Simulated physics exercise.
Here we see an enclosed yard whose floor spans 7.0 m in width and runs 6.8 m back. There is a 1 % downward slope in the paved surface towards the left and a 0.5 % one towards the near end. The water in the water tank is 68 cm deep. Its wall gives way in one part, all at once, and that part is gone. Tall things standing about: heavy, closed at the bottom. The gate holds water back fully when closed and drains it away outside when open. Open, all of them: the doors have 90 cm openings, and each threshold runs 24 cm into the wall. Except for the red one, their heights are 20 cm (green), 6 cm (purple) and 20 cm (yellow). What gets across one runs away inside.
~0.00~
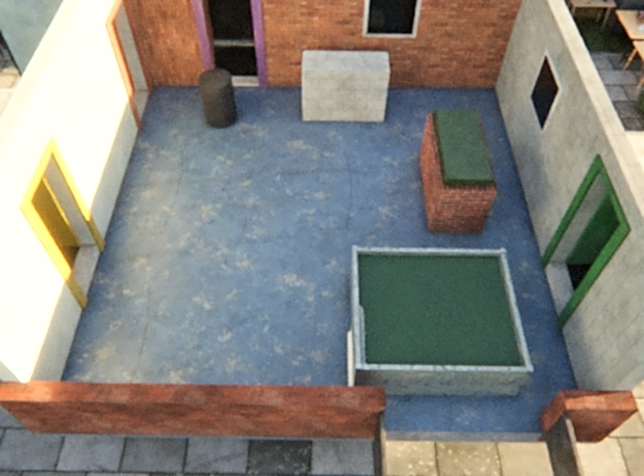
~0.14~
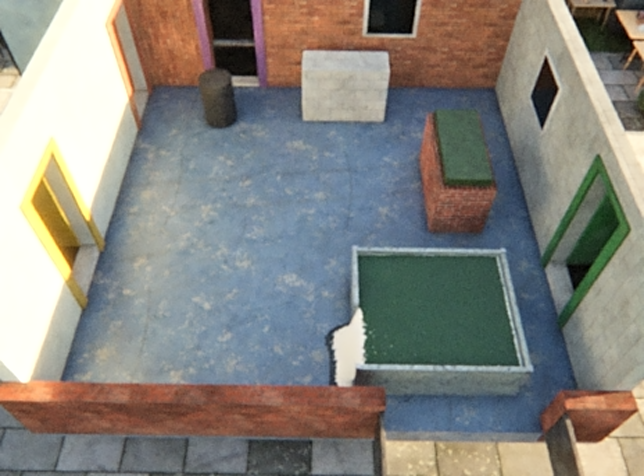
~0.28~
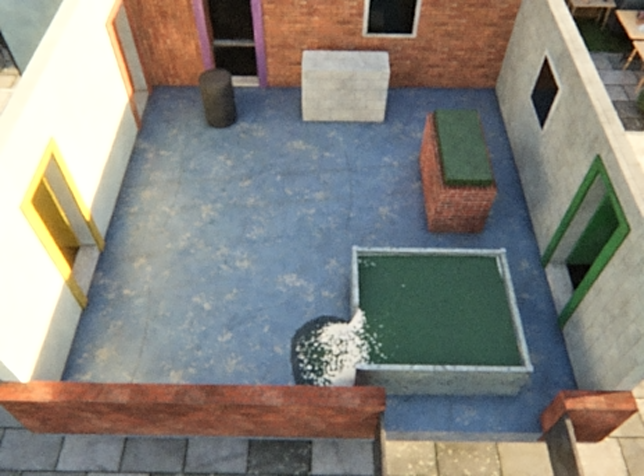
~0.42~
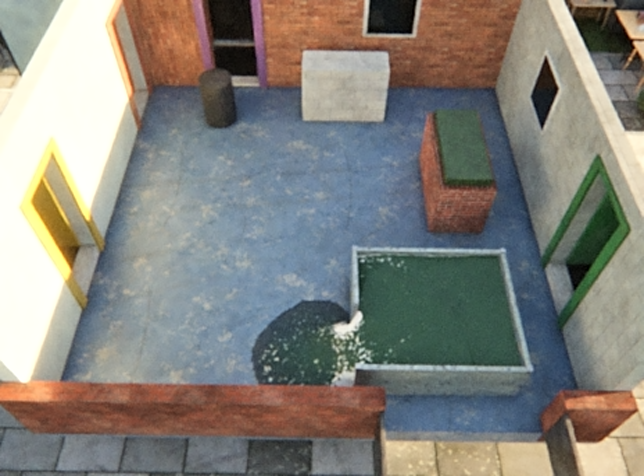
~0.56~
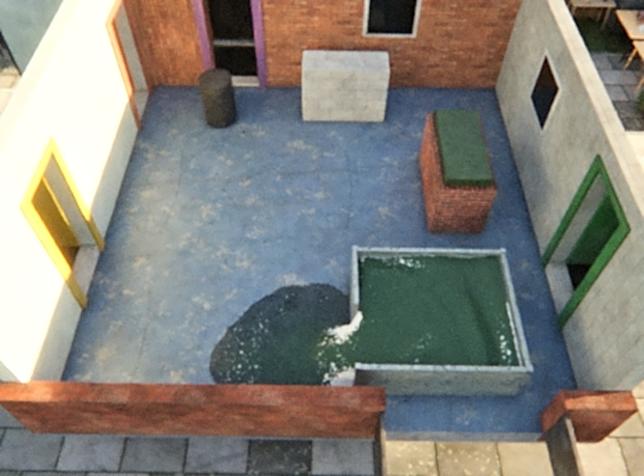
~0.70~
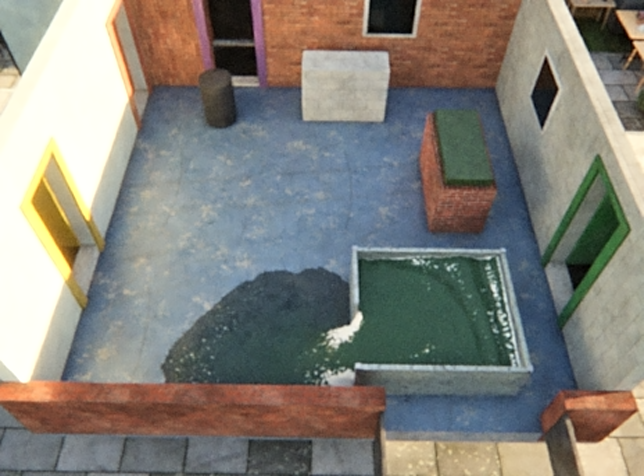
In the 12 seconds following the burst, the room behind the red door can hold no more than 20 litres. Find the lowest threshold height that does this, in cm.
The lowest height is about 14 cm.
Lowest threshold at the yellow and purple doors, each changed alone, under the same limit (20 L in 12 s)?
About 16 cm at yellow and about 8.5 cm at purple.
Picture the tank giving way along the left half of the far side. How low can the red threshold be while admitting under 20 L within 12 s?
A minimum of about 11.5 cm.
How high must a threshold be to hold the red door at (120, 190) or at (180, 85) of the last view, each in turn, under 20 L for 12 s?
6.0 and 16 cm.
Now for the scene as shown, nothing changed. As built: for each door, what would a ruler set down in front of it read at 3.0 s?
Red door 0 cm, green door 0 cm, purple door 0 cm, yellow door 21 cm.
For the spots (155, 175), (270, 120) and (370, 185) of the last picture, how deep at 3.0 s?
Some 4, 0 and 0 cm.
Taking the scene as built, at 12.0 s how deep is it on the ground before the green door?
It comes to about 0.0 centimetres deep.
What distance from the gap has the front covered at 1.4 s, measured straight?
Around 4.2 m from the gap.
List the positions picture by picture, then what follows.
The first picture shows the water tank at (435, 308) is whole and still, 68 cm deep; the red door at (131, 66) is dry.
In the second picture, water pours out at (357, 350) and has run 0.3 m, to (331, 342); about 9 cm deep outside, 68 cm at the back.
In the third picture, the gap is at (357, 352), the front 0.8 m out at (297, 357); the back of the water tank holds 68 cm.
In the fourth picture, the gap is at (357, 353), the front 1.4 m out at (258, 352); the back of the water tank holds 68 cm.
In the fifth picture, the gap is at (357, 352), the front 1.9 m out at (217, 372); the back of the water tank holds 65 cm.
In the sixth picture, water pours out at (357, 352) and has run 2.5 m, to (173, 376); about 5 cm deep outside, 58 cm at the back; 4.8 m in a straight line remain to the red door at (131, 66).
After 1.4 s water covers 20 % of the floor, deepest (40 cm) near (52, 409); it has not reached the red door.
After 3.0 s water covers 30 % of the floor, deepest (34 cm) near (56, 396); it has not reached the red door.
After 12.0 s water covers 90 % of the floor, deepest (12 cm) near (132, 151); 11 cm at the red door, 38 litres in over its 12 cm threshold.
At the red door as built, the water arrived by 3.5 s and peaked near 18 cm at 6.6 s.
With a threshold of 11.5 cm, 45 litres would have come in within the 12 s; with 16 cm, 7 litres. So under 20 litres takes about 14 cm.
